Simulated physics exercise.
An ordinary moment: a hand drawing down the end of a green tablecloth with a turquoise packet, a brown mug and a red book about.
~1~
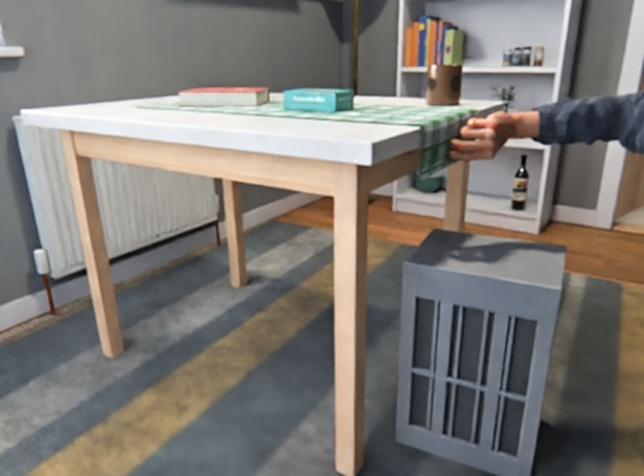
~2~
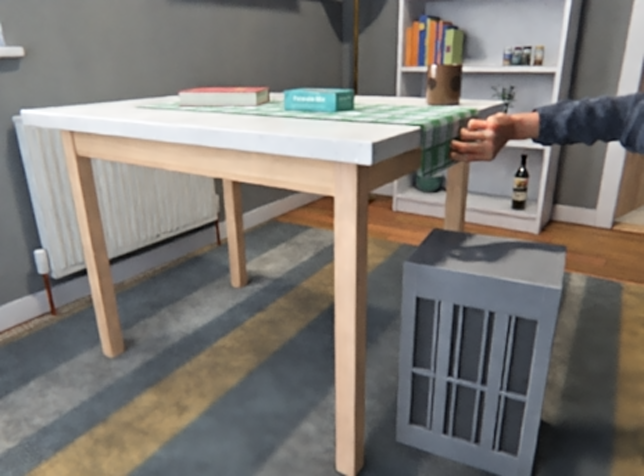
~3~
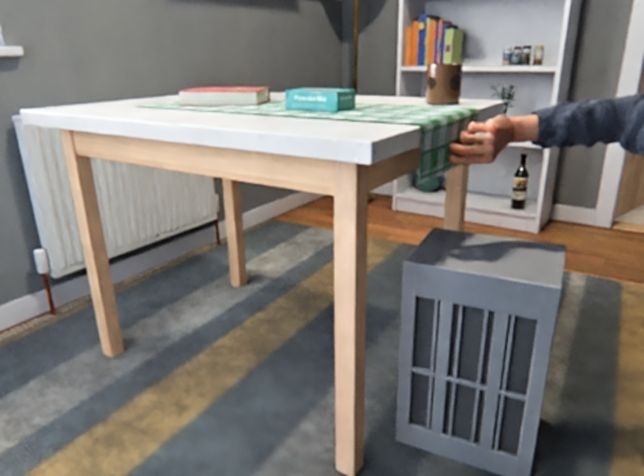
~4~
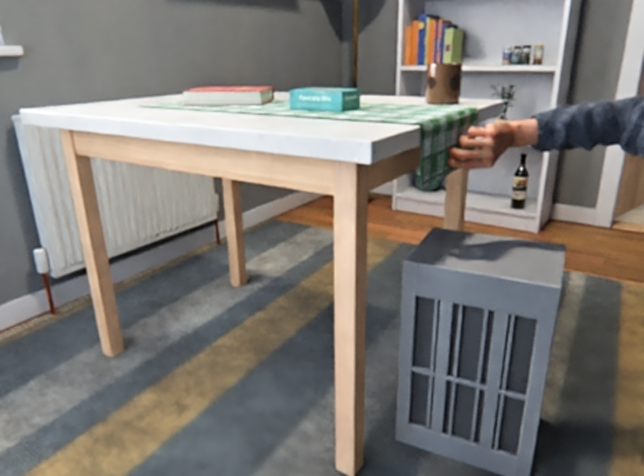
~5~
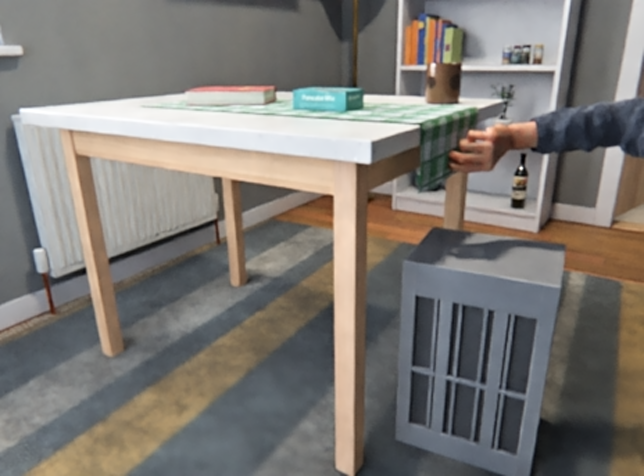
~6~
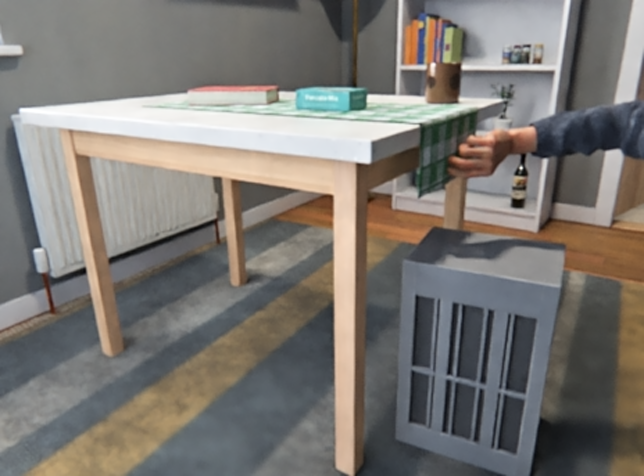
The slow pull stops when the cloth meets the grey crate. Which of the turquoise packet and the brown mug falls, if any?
The turquoise packet keeps clear of the edge and the brown mug stays on the table.
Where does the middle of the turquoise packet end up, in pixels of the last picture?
Close to (389, 101).
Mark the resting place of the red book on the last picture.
Close to (278, 98).
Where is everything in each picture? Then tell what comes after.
The first frame shows tablecloth end (421, 181); turquoise packet (319, 90); brown mug (445, 65); red book (225, 90); top of the crate (505, 268).
The second frame shows tablecloth end (421, 182), far hem (134, 107); brown mug (445, 64); brown mug stands beside the cloth.
The third frame shows tablecloth end (418, 184); turquoise packet (320, 89).
The fourth frame shows tablecloth end (421, 190), far hem (138, 106); brown mug (445, 63).
The fifth frame shows tablecloth end (418, 193); turquoise packet (328, 89).
The sixth frame shows tablecloth end (418, 199), far hem (142, 106); turquoise packet (331, 89); brown mug (445, 63); top of the crate (504, 266).
Then, 0.62 s on from there, hem on the crate; packet carried along near (378, 101); mug in place.
Then, 1.04 s on from there, hem on the crate; packet carried along near (389, 101); mug in place.
In the end, hem on the crate; packet carried along near (389, 101); mug in place. The turquoise packet stays on the table and the brown mug remains up there.
